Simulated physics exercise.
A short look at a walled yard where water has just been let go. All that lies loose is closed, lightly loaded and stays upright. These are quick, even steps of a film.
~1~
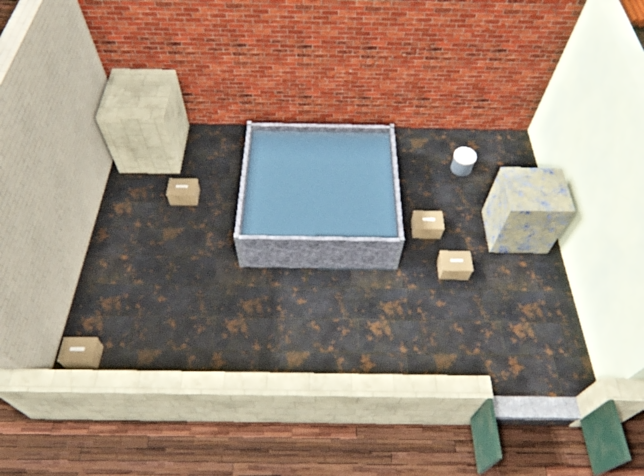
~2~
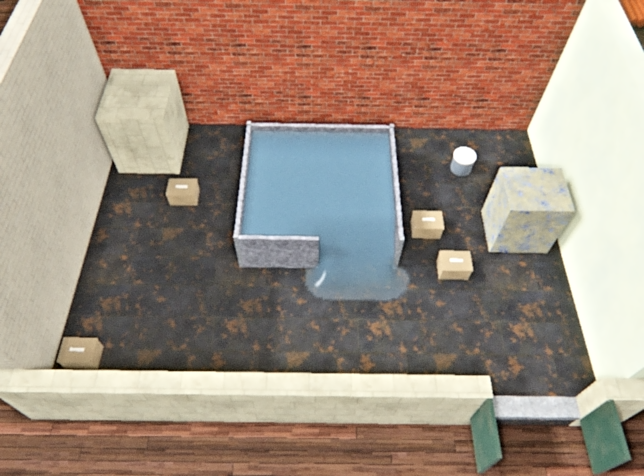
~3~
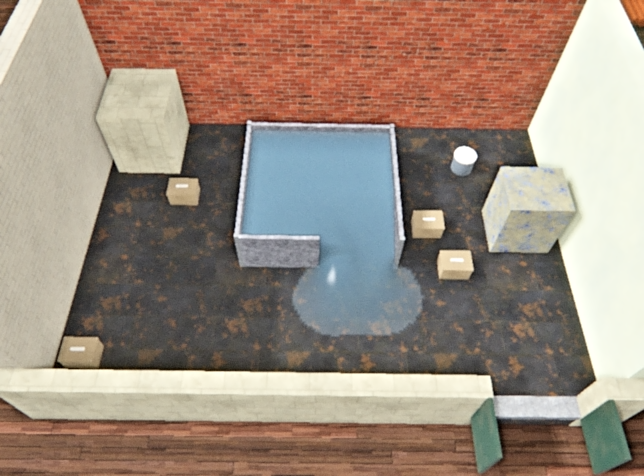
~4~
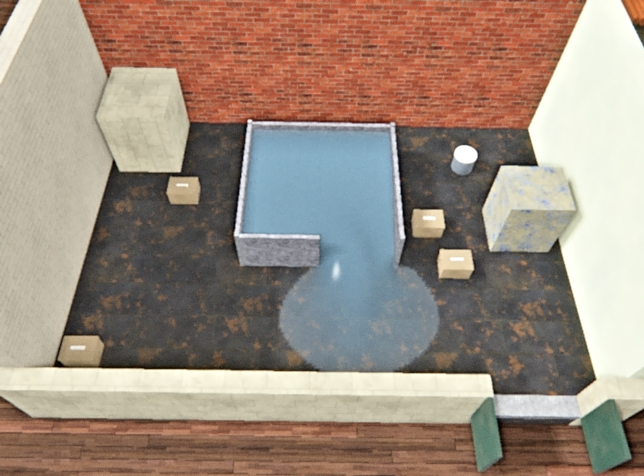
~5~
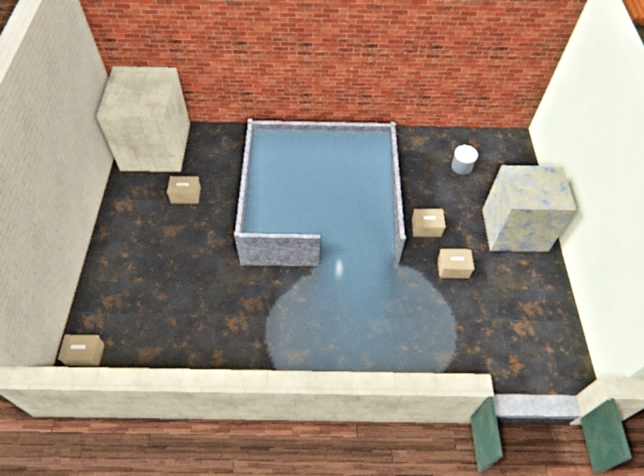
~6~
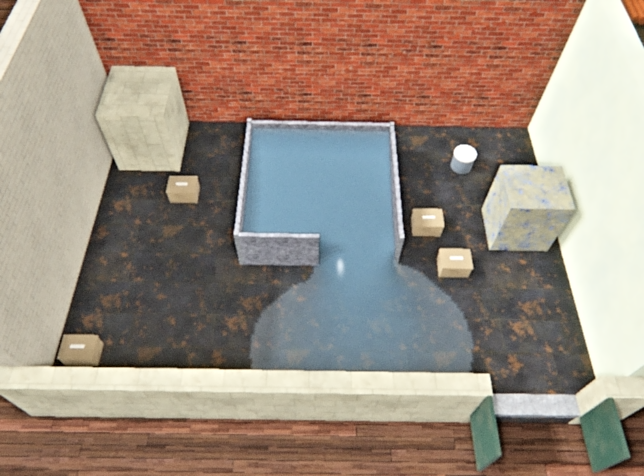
Water poured through a gap that opened in the front wall of the raised pool and spread across the dark floor in a widening puddle, while the boxes and the small white pail stayed put.
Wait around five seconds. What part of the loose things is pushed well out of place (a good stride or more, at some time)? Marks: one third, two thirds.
It is less than a third.
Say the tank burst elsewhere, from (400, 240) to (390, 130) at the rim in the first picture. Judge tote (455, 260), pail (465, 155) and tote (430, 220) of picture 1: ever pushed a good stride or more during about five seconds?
As listed: Pushed that far, yes, that far or more.
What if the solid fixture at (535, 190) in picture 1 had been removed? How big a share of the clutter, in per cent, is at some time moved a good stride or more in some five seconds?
I make it 40 per cent.
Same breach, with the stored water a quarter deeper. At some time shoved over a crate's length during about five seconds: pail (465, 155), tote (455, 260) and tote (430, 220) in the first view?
As listed: Short of that, that far or more, short of that.
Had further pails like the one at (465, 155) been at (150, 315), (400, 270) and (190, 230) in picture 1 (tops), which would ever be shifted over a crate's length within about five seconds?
In that order: Yes, pushed that far, less than that.
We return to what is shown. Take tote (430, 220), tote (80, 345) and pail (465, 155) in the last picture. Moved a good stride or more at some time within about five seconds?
As listed: No, moved that far, under that.
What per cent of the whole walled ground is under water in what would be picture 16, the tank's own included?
Close to 50 %.
A moment on, 0 of 5 are well off their spots; 0 afloat.
Next, 0 of 5 are well off their spots; 0 afloat.
Later, 1 of 5 are well off their spots; 1 afloat.
In the end, 1 of 5 are well off their spots, and 1 have been at some point; 0 afloat.
